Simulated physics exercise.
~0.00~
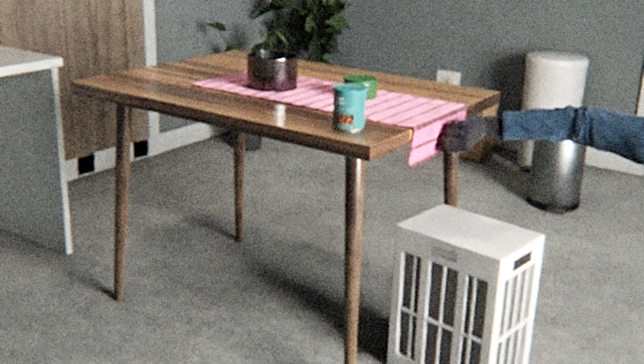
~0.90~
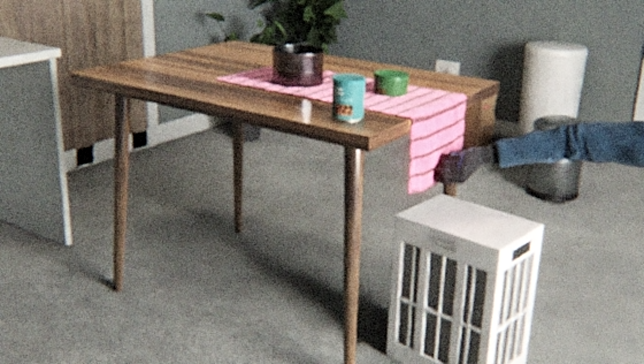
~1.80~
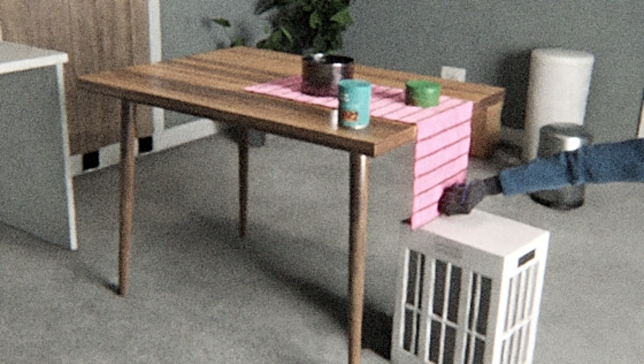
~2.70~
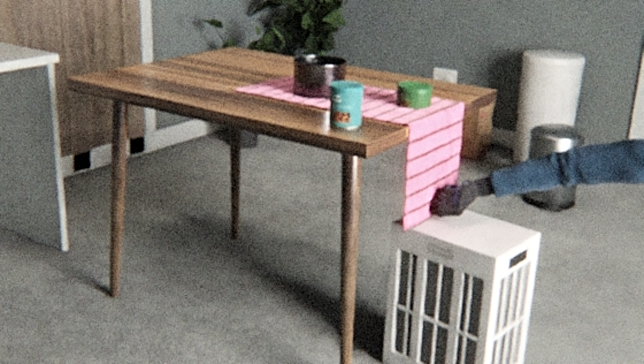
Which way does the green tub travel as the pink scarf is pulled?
The green tub moves to the right, riding along with the scarf, and stays on the table.
